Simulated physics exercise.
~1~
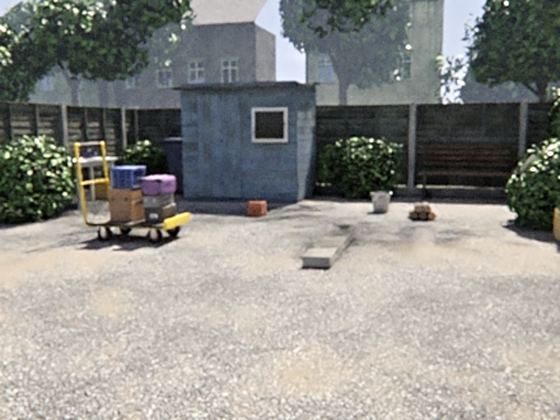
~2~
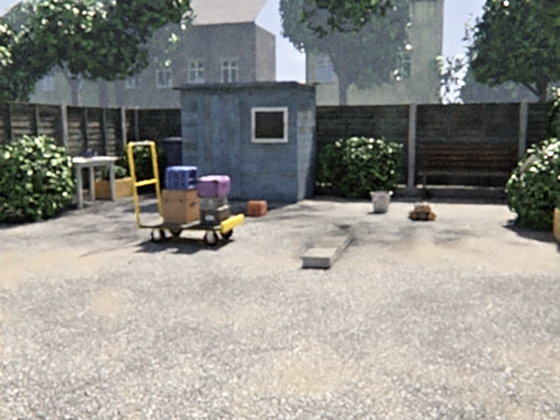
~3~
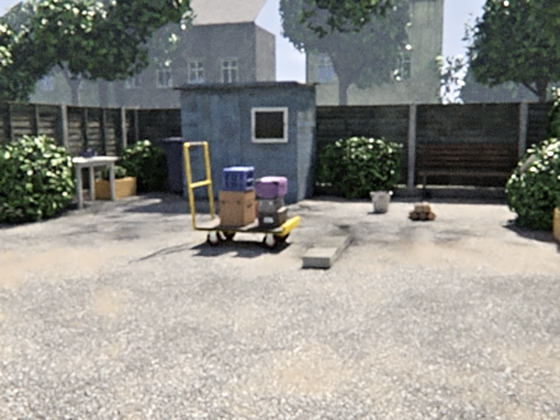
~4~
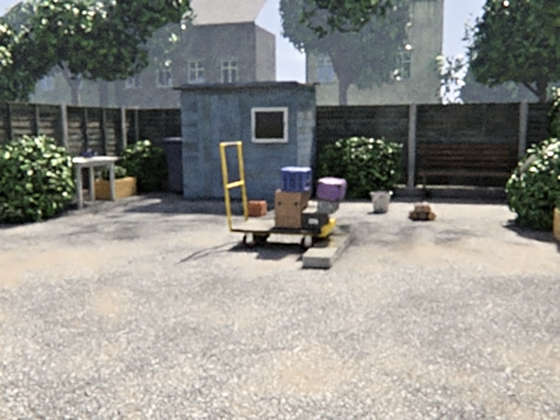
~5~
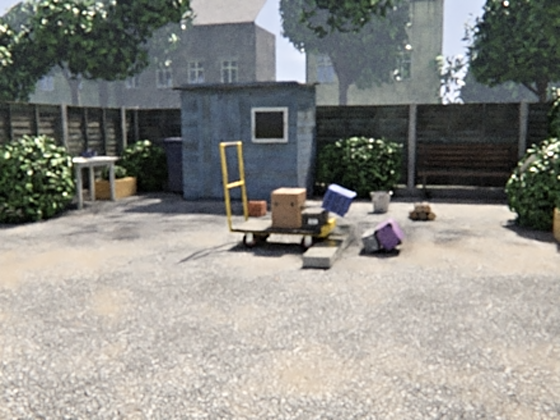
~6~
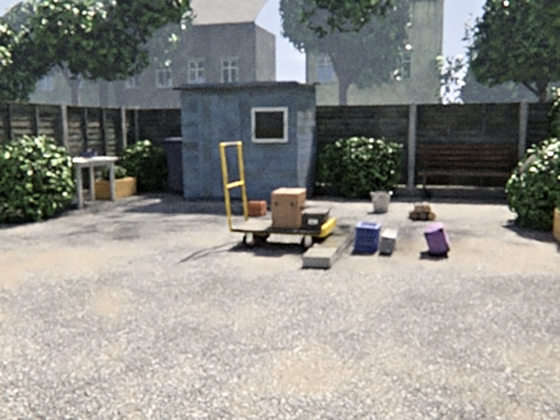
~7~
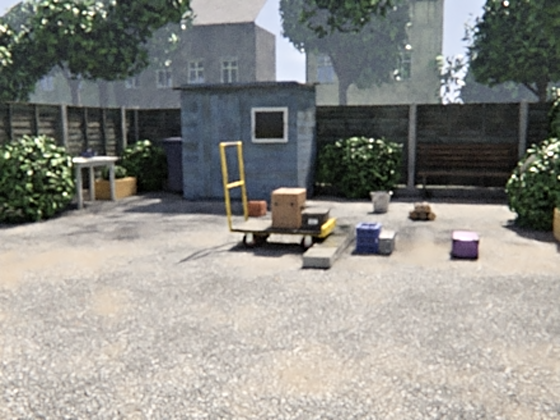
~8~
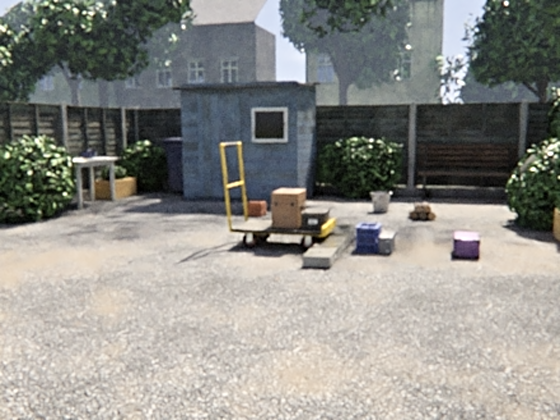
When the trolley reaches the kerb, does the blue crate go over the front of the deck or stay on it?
The blue crate goes over the front of the deck and ends up on the ground beyond the kerb.
